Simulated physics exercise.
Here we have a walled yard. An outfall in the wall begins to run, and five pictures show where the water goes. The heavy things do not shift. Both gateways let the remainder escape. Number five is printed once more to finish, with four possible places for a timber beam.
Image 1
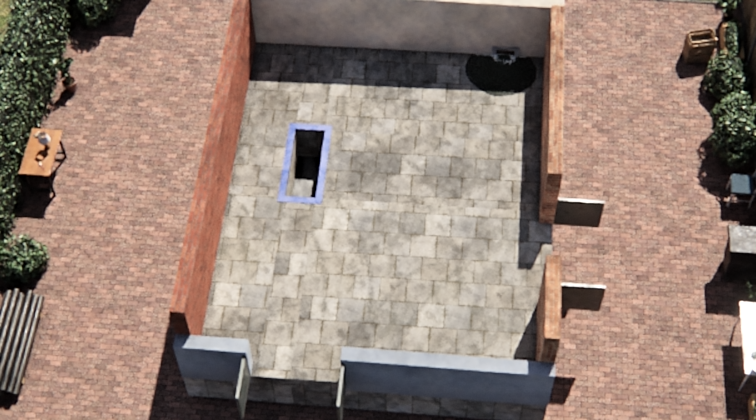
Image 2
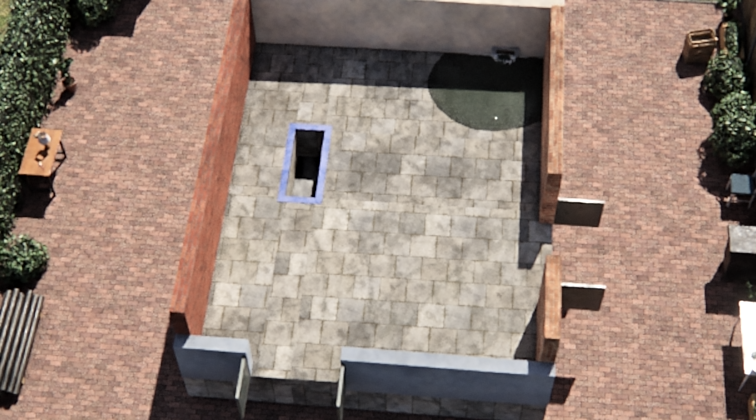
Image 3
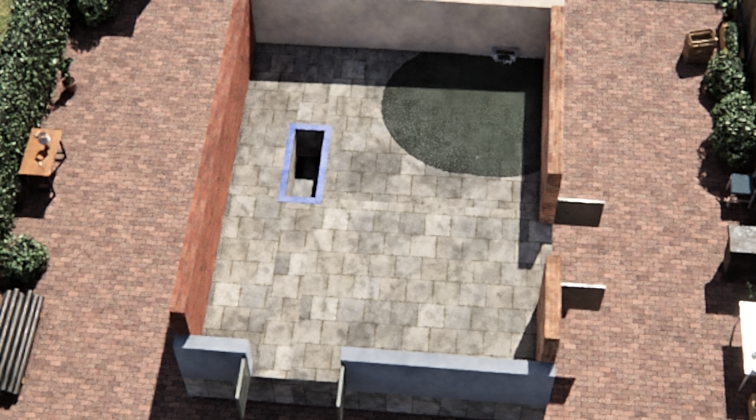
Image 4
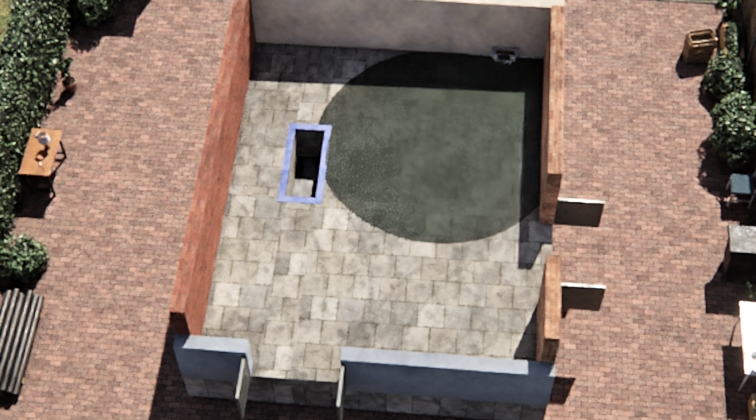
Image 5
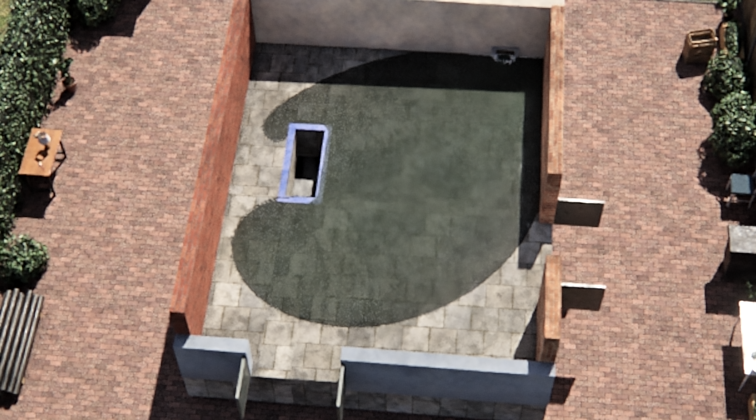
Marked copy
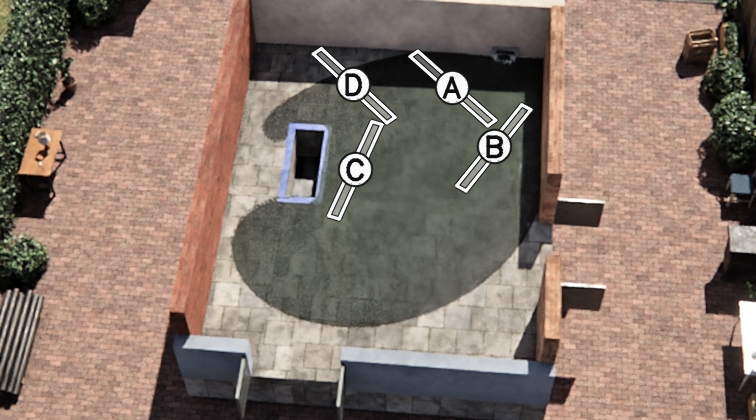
A paved yard enclosed by walls, with brick paving on both sides, is seen from high above by a still camera. A blue-rimmed drain pit lies left of centre, an outfall sits at the upper right, and open gates stand at the bottom and right. Dark water spreads from the outfall in a widening rounded patch, then curls around the pit, which takes water.
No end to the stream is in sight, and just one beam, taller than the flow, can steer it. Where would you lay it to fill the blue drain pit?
The answer is place B.
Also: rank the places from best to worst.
Best to worst: B, D, C, A.
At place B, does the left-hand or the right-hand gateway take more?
The left one.
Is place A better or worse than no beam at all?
Worse.
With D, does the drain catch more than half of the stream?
No, it does not.
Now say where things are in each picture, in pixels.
Outfall at (505, 52); blue drain pit at (305, 163); open gate at (298, 367); open gate at (539, 262); front seen at (517, 90), 3 % of the ground wet; blue drain pit still dry, in the first frame.
Front seen at (489, 127), 9 % of the ground wet; blue drain pit still dry, in the second frame.
Front seen at (456, 170), 19 % of the ground wet; blue drain pit still dry, in the third frame.
Front seen at (384, 225), 37 % of the ground wet; blue drain pit still dry, in the fourth frame.
Front seen at (251, 282), 58 % of the ground wet; blue drain pit taking water, in the fifth frame.
On the marked copy, A from (413, 53) to (491, 123); B from (461, 188) to (526, 107); C from (333, 217) to (376, 123); D from (317, 51) to (391, 120).
With A, about 2 % of the stream goes into the blue drain pit, about 95 % out by the gates.
With B, about 36 % of the stream goes into the blue drain pit, about 63 % out by the gates.
With C, about 11 % of the stream goes into the blue drain pit, about 88 % out by the gates.
With D, about 21 % of the stream goes into the blue drain pit, about 77 % out by the gates.
